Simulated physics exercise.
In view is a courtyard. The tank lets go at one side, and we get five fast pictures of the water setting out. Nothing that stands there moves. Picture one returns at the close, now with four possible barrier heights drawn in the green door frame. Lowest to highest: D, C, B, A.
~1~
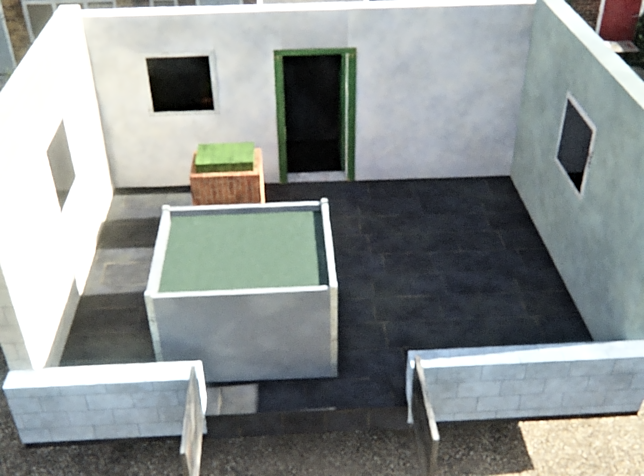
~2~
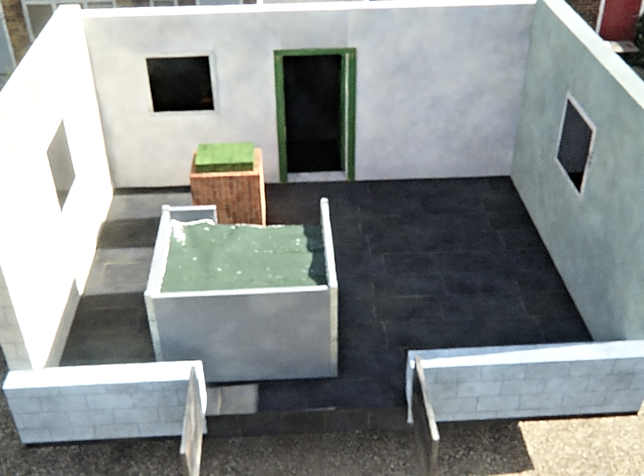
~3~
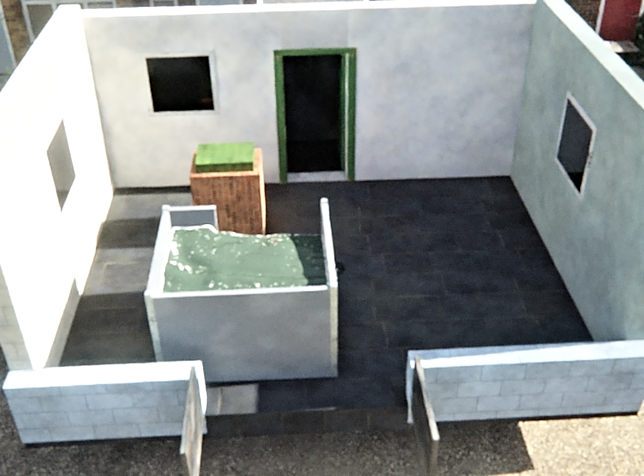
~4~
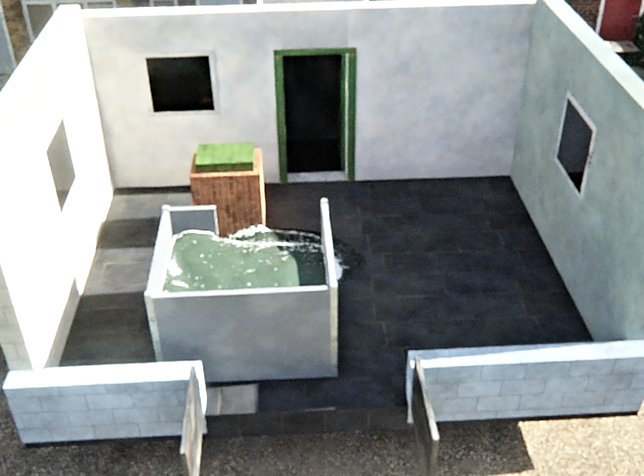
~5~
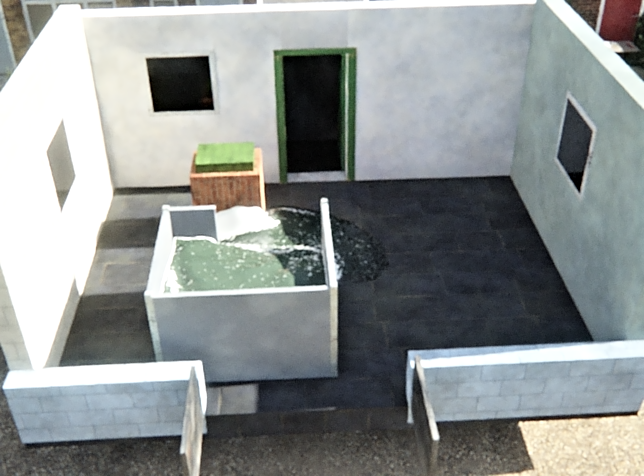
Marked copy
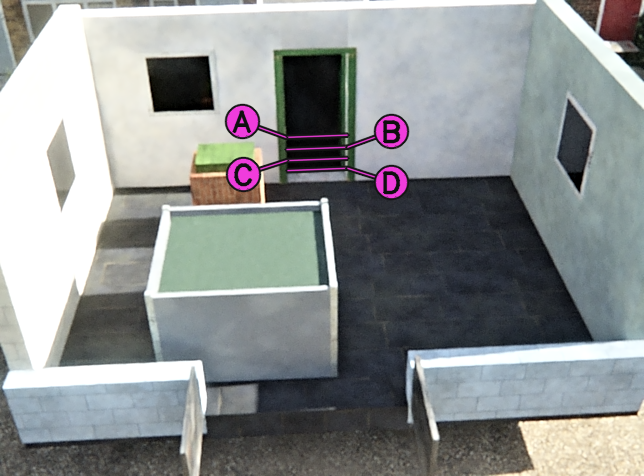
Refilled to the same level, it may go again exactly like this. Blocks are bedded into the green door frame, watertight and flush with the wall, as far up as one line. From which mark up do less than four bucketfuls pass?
Take B.
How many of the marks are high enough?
Two.
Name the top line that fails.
The answer is C.
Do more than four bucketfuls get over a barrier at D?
Yes, that goes wrong.
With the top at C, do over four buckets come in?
Yes, it does.
On the marked copy, A at (316, 136); B at (317, 148); C at (317, 159); D at (317, 169); from the bottom up D, C, B, A.
For line A, nothing gets over.
For line B, a splash gets over, under a bucket.
For line C, about 9 bucketfuls get in.
For line D, dozens of bucketfuls pour in.
